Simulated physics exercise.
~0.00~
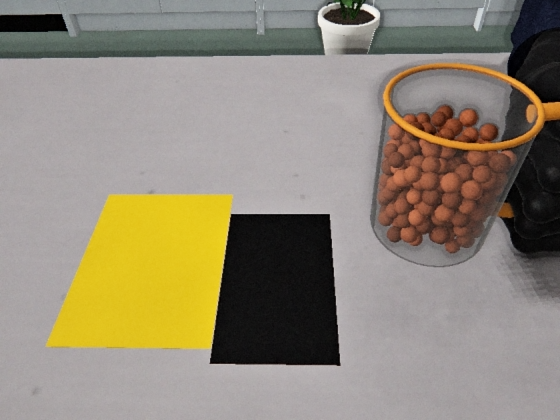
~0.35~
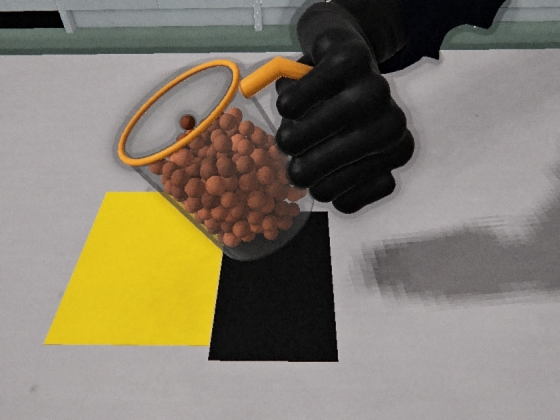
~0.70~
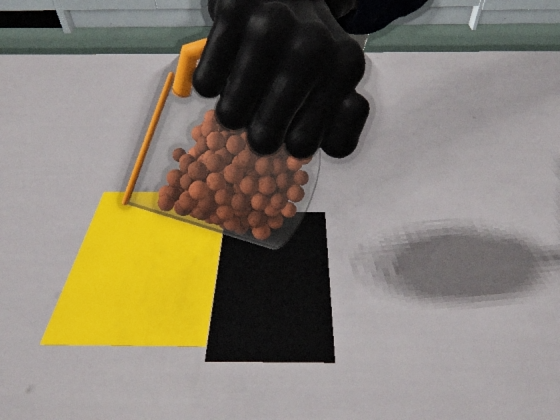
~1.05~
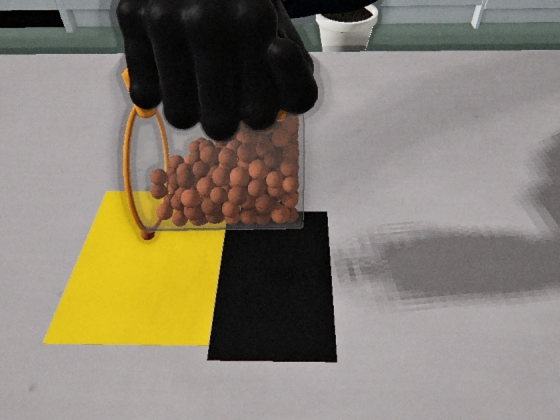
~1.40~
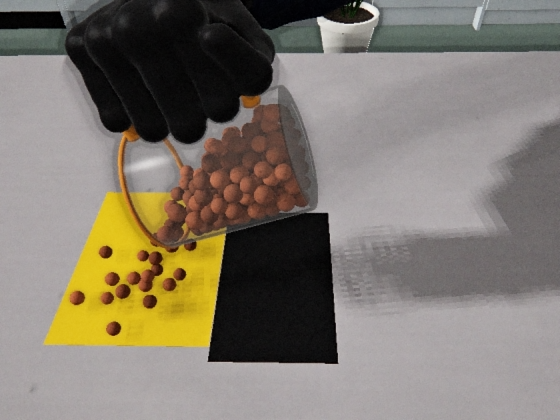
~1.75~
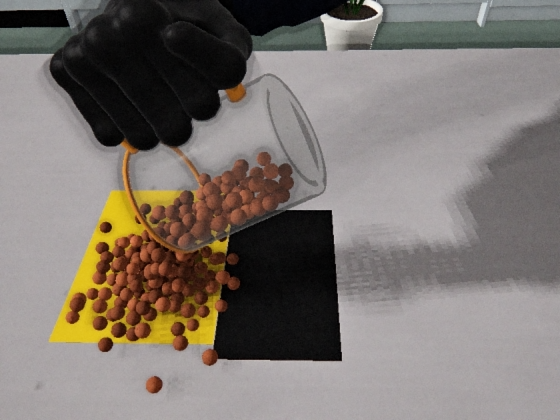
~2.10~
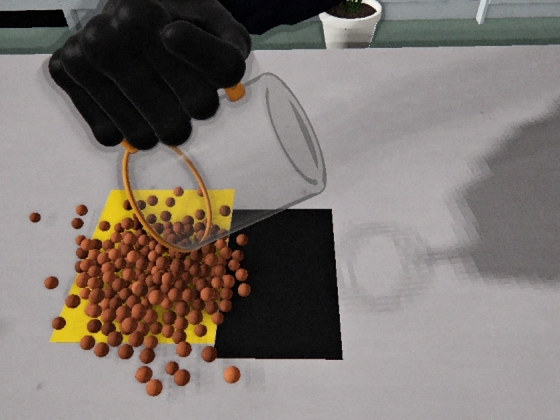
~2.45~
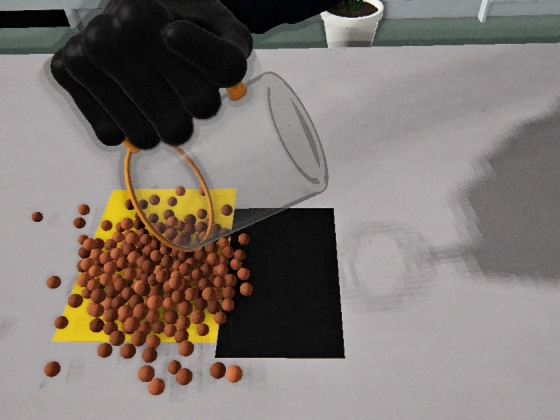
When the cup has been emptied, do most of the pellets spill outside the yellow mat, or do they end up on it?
Most of the pellets end up on the yellow mat, with only a small share on the black mat and on the bare table around them.
